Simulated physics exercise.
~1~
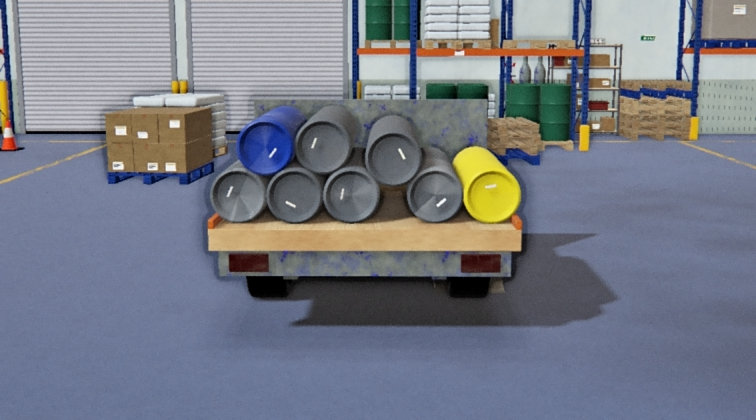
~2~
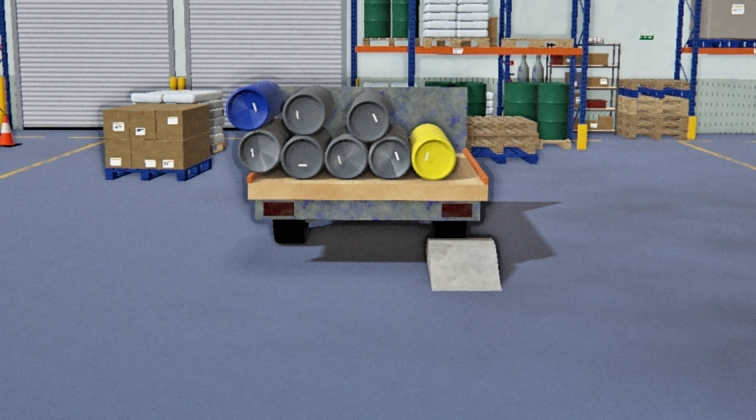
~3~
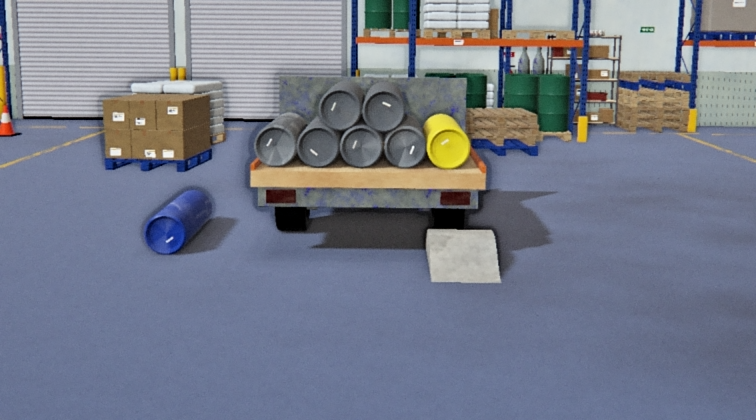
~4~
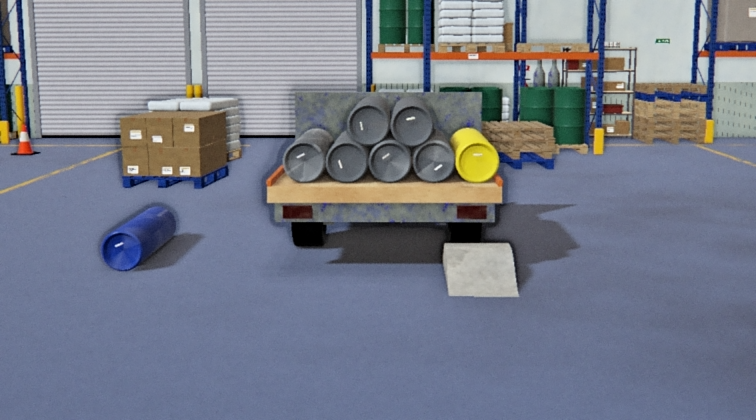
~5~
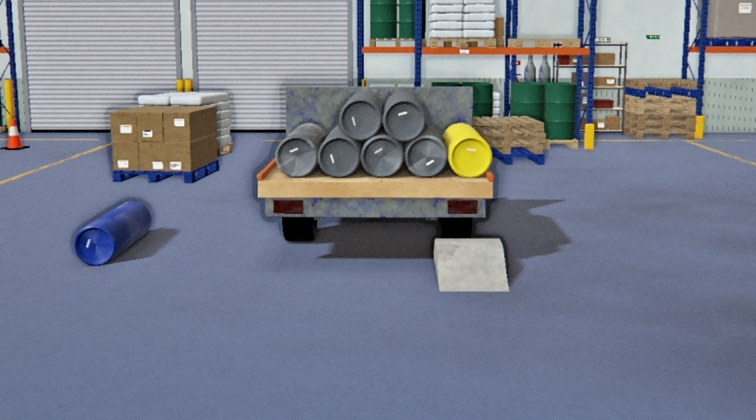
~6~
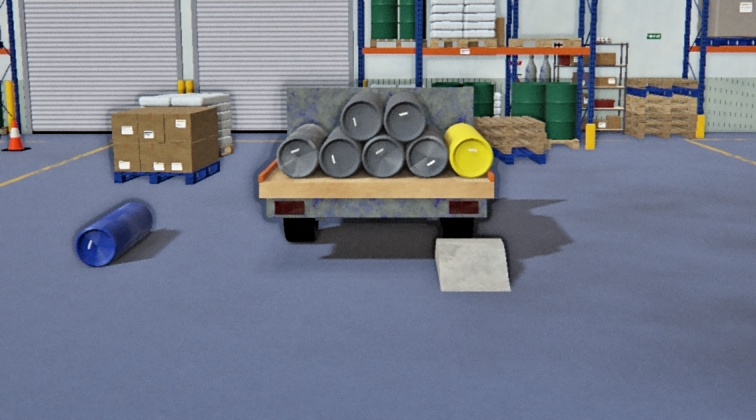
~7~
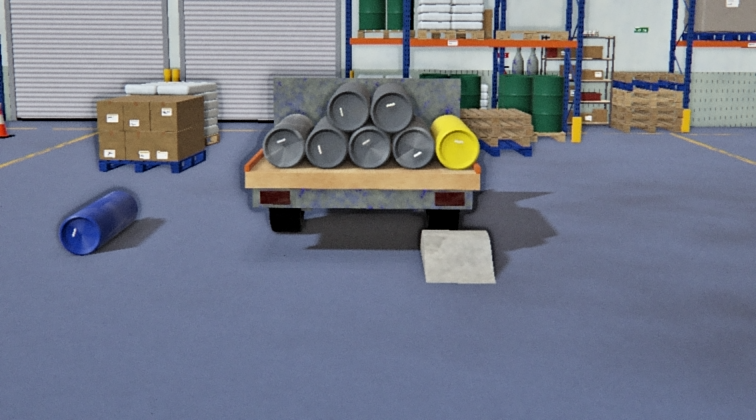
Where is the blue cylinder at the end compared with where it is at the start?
At the start the blue cylinder sits at the upper left of the stack on the trailer, and at the end it lies on the floor, off to the left of the trailer.
